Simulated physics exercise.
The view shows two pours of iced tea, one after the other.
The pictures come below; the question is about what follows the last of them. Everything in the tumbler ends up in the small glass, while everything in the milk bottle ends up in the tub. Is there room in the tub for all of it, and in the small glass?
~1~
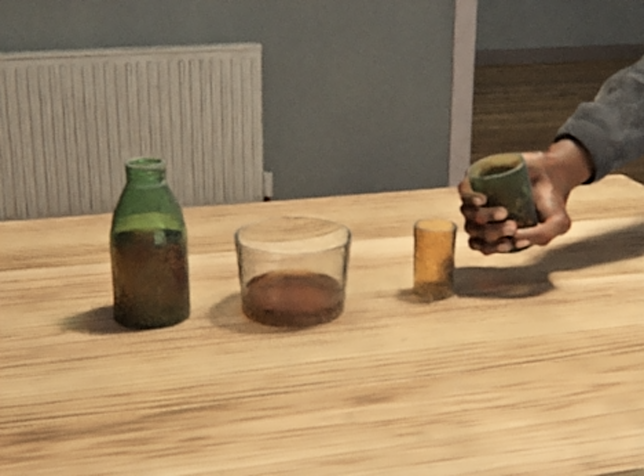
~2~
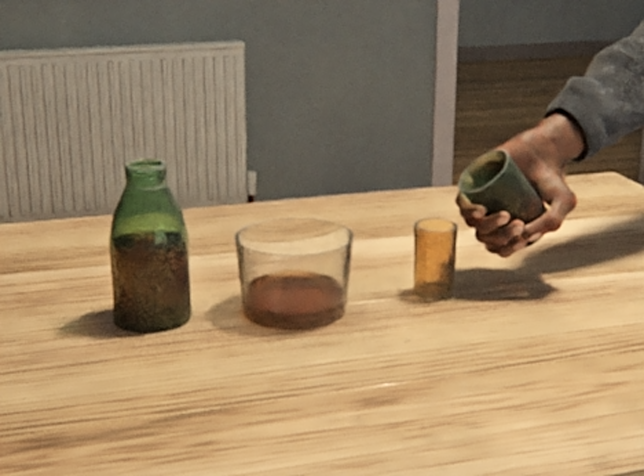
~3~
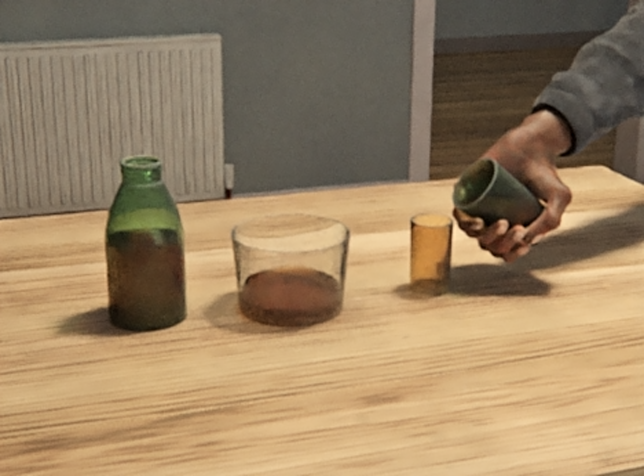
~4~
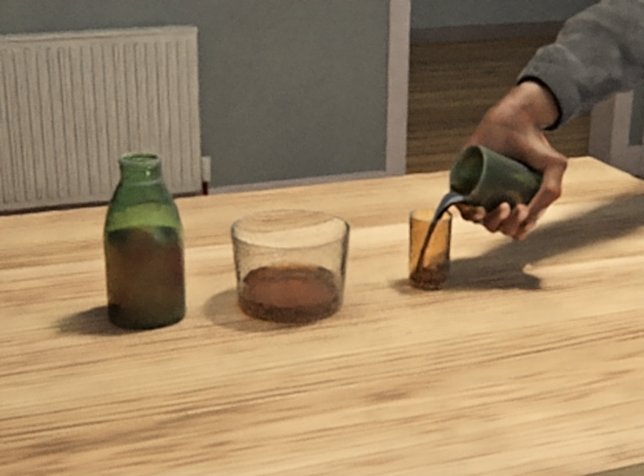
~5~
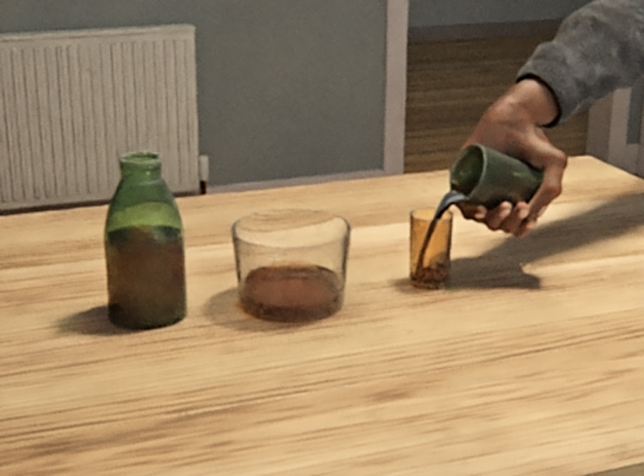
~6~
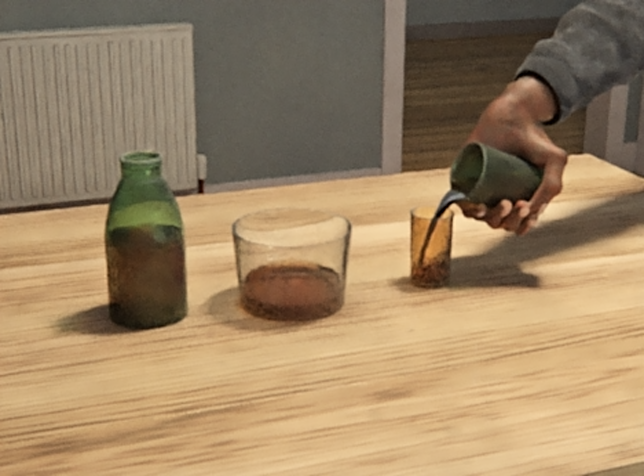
The tub has room; the small glass lacks room.
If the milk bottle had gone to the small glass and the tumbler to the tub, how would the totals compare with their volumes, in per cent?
380 % and 30 %, in that order.
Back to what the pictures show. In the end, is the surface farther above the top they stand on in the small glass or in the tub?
The level ends higher in the small glass on the right.
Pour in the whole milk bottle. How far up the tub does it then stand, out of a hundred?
65 out of a hundred, or close to it.
Next, the small glass is about three quarters full.
After that, the small glass is full to the brim with a puddle round it.
Finally, the tub is about two thirds full; the small glass is full to the brim with a puddle round it.
